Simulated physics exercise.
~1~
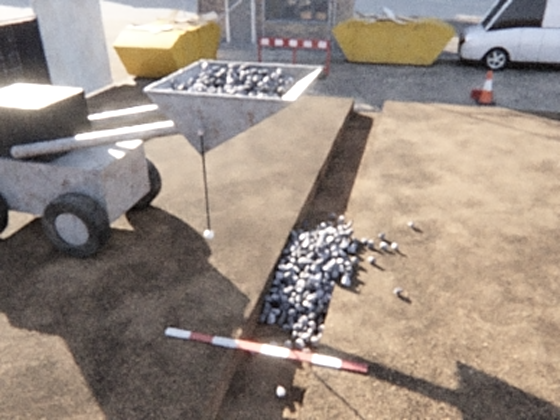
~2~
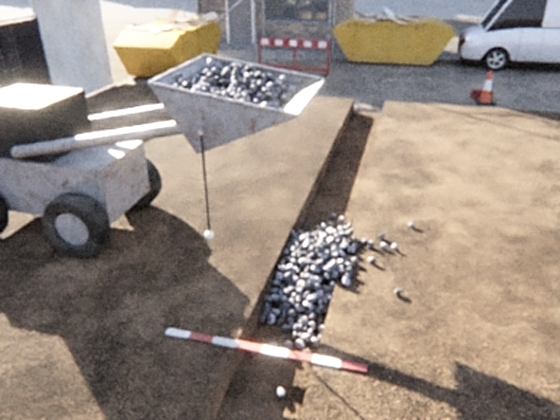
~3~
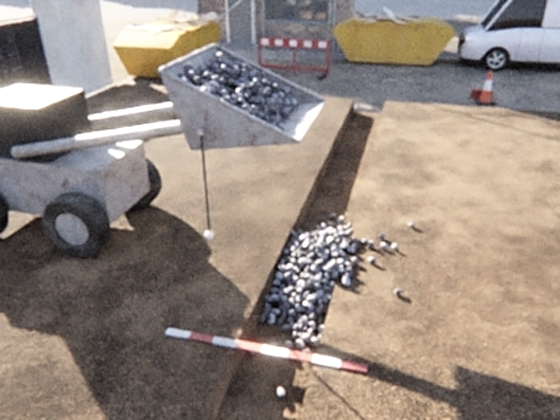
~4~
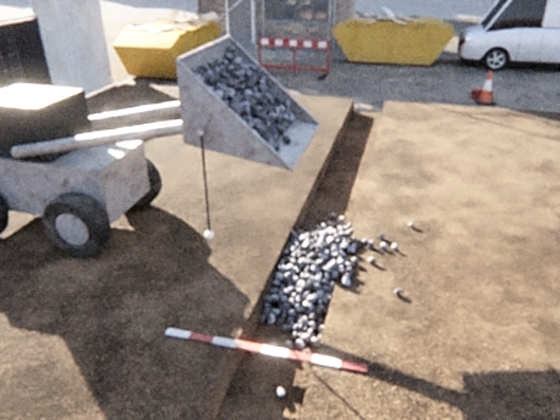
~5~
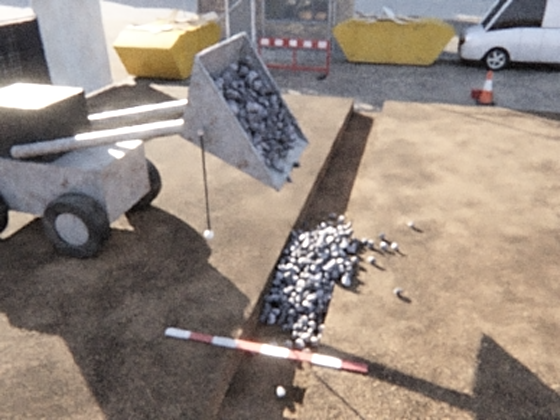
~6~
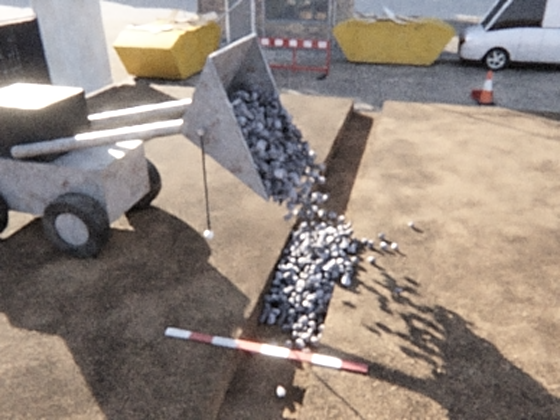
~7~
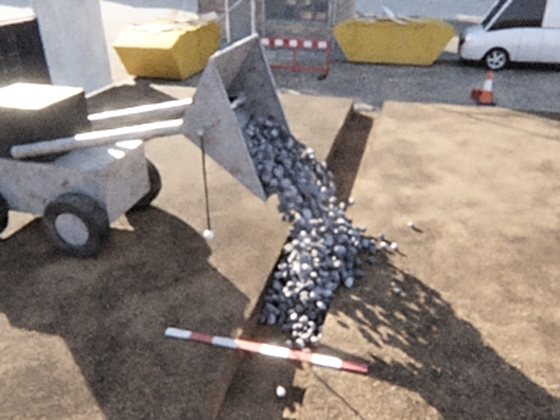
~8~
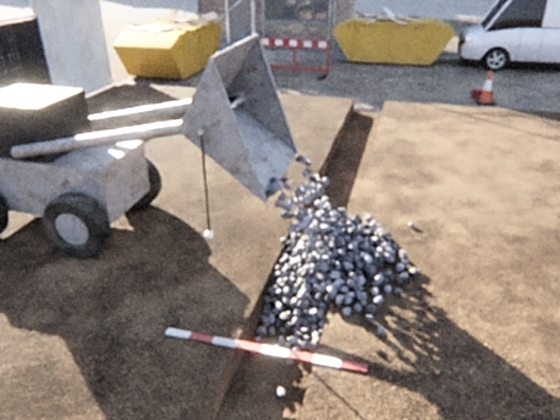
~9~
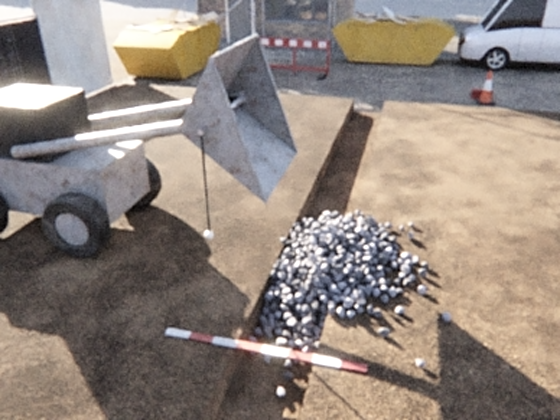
We see a small wheeled loader on bare ground tip its raised grey bucket to the right, pouring grey stones onto a pile already in a trench, until the bucket hangs empty and the larger heap spreads over the trench's right edge behind a red-and-white striped staff.
